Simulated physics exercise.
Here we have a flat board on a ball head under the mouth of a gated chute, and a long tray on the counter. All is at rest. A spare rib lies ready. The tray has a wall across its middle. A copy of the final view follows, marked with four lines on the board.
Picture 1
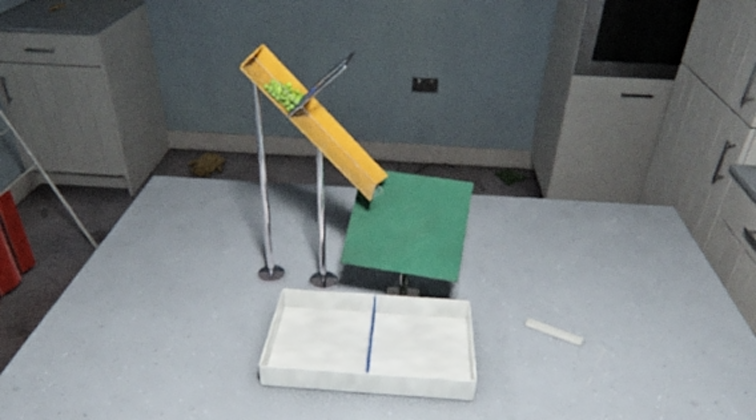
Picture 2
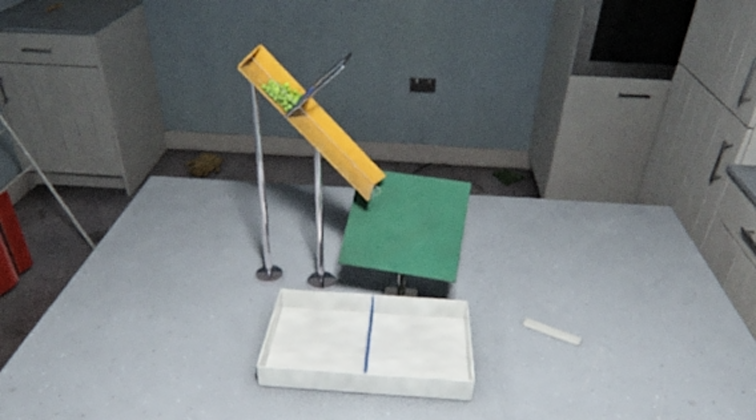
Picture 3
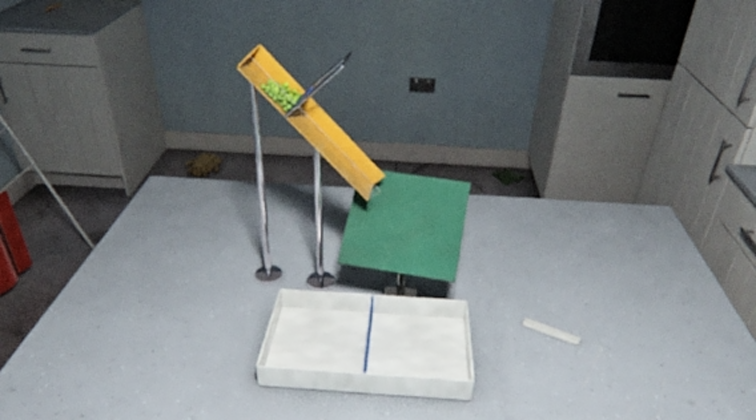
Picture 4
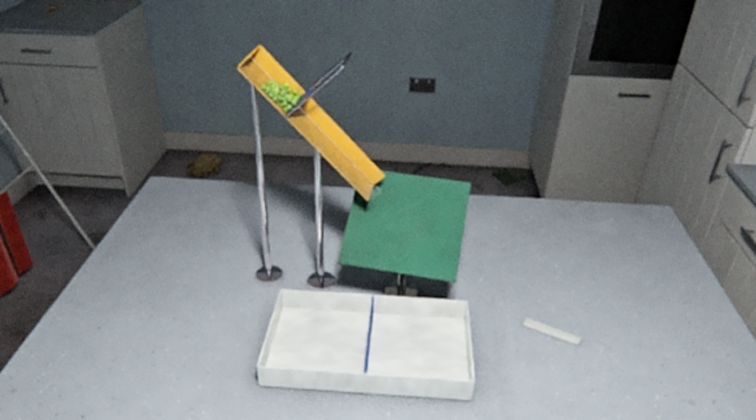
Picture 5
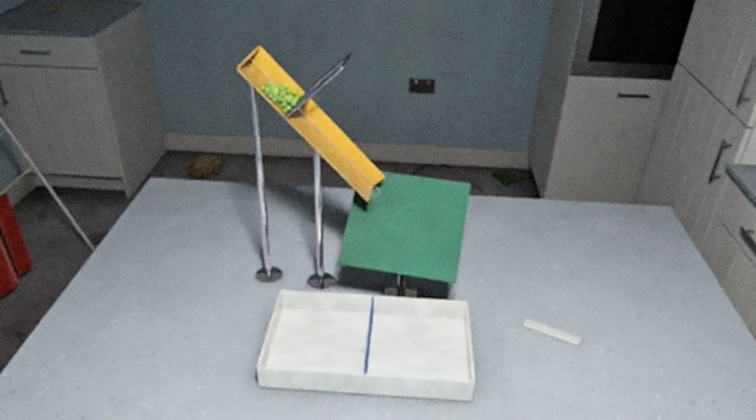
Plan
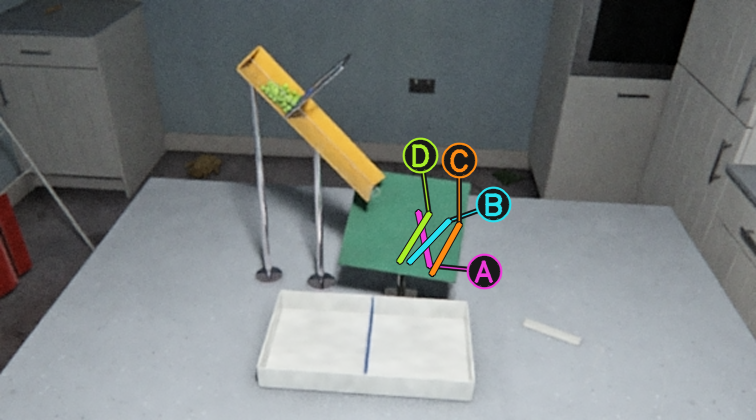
The clip opens on green dried peas resting behind a closed gate in a sloping yellow chute, its lower end above a tilted green board, with a divided white tray in front on the counter. Apart from a very slight shift of the view early on, nothing moves, and the gate stays shut throughout.
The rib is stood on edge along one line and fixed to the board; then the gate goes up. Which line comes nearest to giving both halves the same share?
The best line is D.
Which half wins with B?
Right.
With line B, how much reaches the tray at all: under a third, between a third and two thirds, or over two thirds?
It is over two thirds.
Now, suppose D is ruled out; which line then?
Here it is line B.
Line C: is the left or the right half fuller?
The right half.
On the marked copy, line A from (418, 212) to (429, 265); line B from (448, 221) to (409, 261); line C from (459, 224) to (432, 273); line D from (429, 214) to (399, 261).
With A, of what is caught, none at all in the left half, the whole lot in the right.
With B, of what is caught, close to a quarter in the left half, the bulk in the right.
With C, of what is caught, none at all in the left half, the whole lot in the right.
With D, of what is caught, close to half in the left half, close to half in the right.
